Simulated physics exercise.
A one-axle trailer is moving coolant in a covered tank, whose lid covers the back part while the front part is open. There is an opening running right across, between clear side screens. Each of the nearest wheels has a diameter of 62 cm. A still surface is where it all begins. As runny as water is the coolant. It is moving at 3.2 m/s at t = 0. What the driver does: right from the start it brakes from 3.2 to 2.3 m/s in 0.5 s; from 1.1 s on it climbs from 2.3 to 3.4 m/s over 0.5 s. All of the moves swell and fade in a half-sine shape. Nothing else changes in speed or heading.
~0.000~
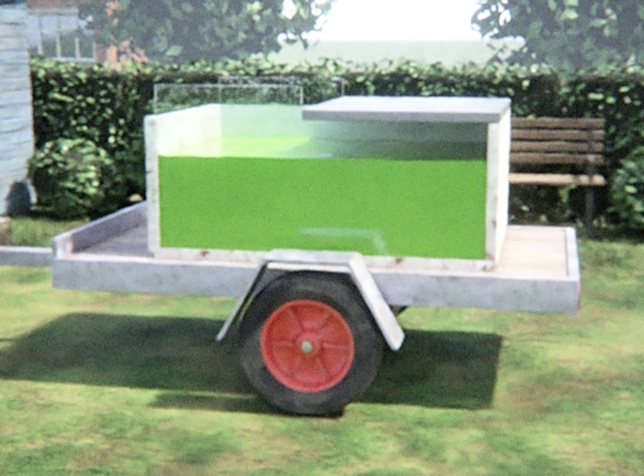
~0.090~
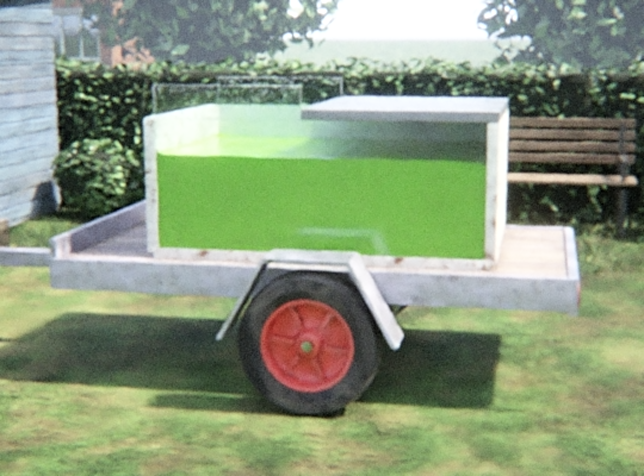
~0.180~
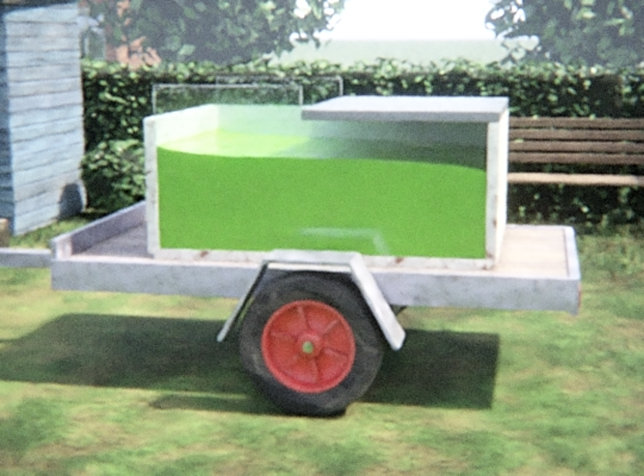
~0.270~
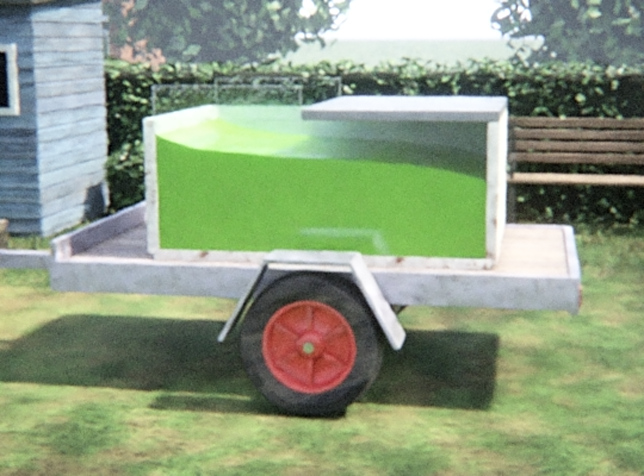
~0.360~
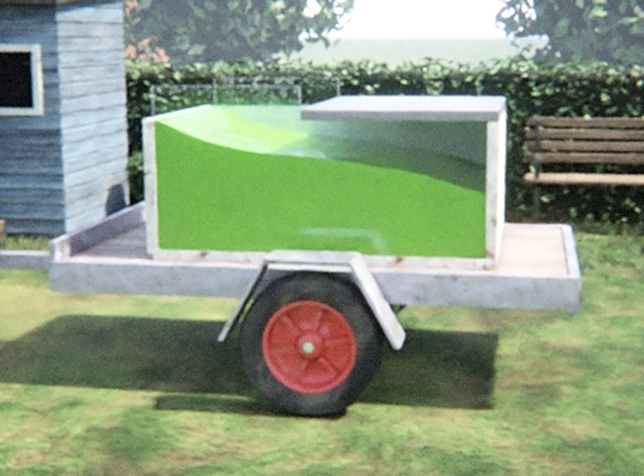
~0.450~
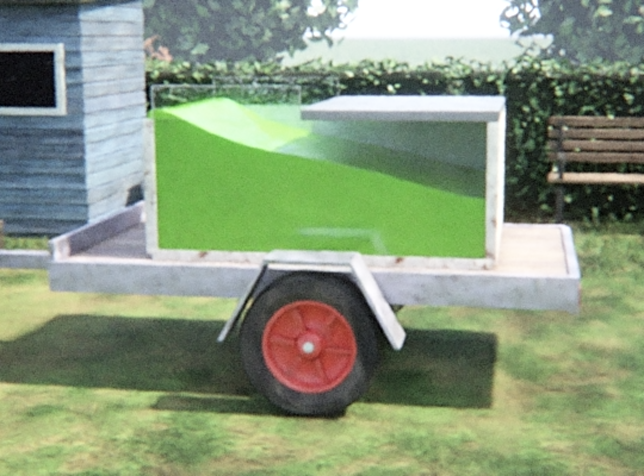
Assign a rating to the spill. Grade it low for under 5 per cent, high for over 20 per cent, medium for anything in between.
Low loss.
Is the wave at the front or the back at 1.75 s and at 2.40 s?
First at the rear end, then at the forward end.
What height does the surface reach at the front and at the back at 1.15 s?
Front: 38 cm; back: 48 cm.
Then, 1.15 s in, the surface stands 48 cm at the back and 39 cm at the front; 1 per cent is out, over the front.
Then, 1.75 s in, the surface stands 56 cm at the back and 18 cm at the front; 1 per cent is out, over the front.
Then, 2.40 s in, the surface stands 34 cm at the back and 60 cm at the front; 2 per cent is out, over the front.
Then, 4.49 s in, 2 per cent is out, over the front, 16 of 645 litres.
